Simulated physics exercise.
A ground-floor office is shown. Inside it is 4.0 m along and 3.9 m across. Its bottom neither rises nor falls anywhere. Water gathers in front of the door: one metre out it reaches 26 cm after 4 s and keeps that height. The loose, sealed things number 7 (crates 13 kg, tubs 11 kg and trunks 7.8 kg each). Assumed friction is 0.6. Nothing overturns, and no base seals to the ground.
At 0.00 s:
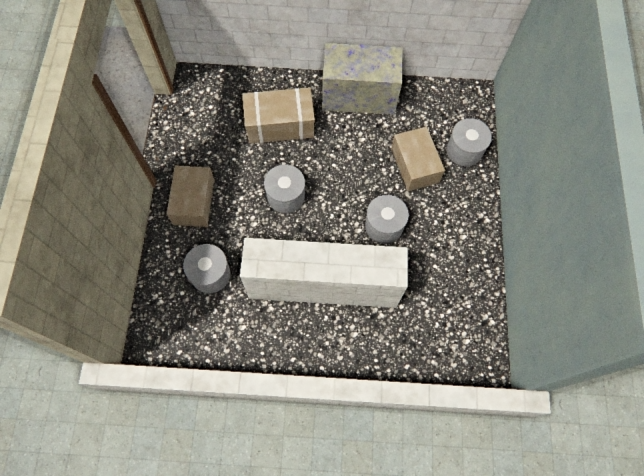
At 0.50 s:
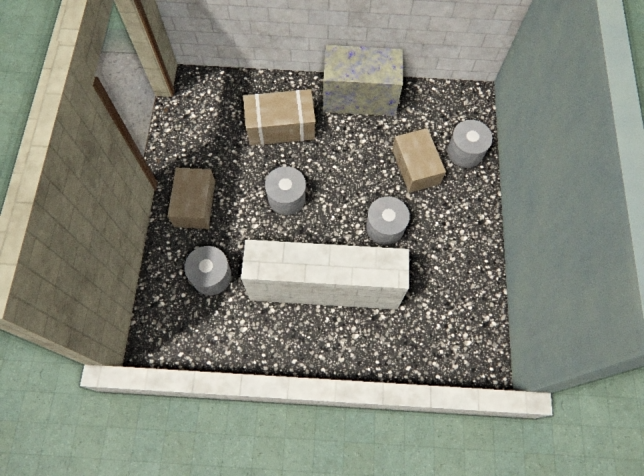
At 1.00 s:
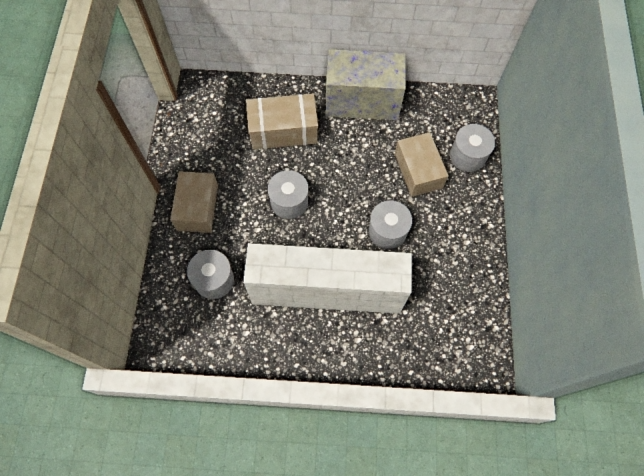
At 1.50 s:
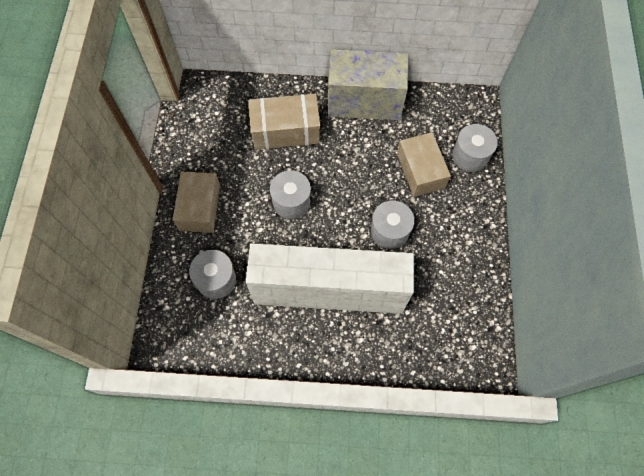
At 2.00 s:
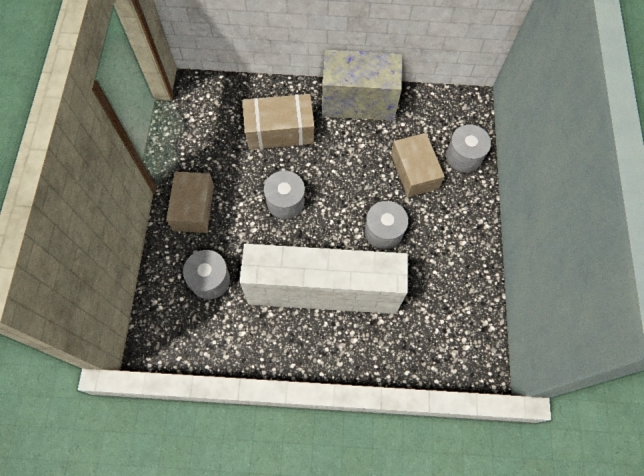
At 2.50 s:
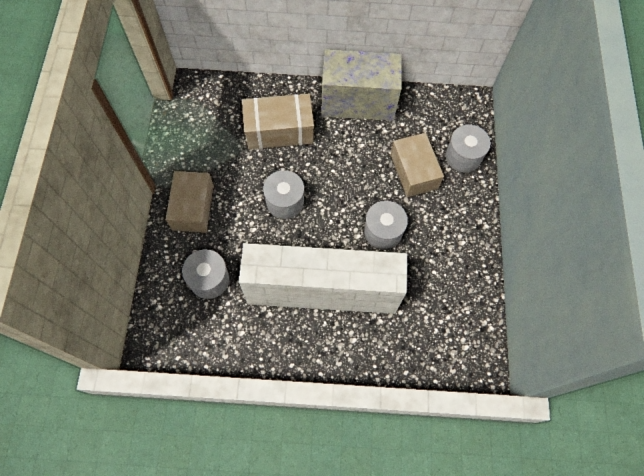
Greenish water spread over the ground outside a walled room, then crept through the doorway on the left onto the speckled floor, while the boxes, gray tubs and long white block inside stayed put.
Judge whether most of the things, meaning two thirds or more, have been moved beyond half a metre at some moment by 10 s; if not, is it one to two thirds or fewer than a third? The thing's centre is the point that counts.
Yes, two thirds or more.
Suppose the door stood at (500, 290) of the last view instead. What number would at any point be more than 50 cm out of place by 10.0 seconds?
In that case the number is 5.
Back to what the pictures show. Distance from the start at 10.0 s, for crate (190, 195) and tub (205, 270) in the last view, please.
30 cm, 0 cm.
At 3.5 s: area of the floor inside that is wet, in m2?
About 3.0 m2.
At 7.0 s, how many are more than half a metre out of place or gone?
4 of them.
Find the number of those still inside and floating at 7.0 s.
At that time, 4.
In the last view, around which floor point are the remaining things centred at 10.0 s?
Around (346, 257).
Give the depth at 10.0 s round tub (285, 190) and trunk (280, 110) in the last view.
I'd put it at 7 cm and 11 cm respectively.
After 3.5 s 0 of 7 are over 50 cm from their spots; 0 afloat.
After 4.5 s 0 of 7 are over 50 cm from their spots; 1 afloat.
After 7.0 s 4 of 7 are over 50 cm from their spots; 4 afloat.
After 10.0 s 5 of 7 are over 50 cm from their spots, and 5 have been at some point; 5 afloat.
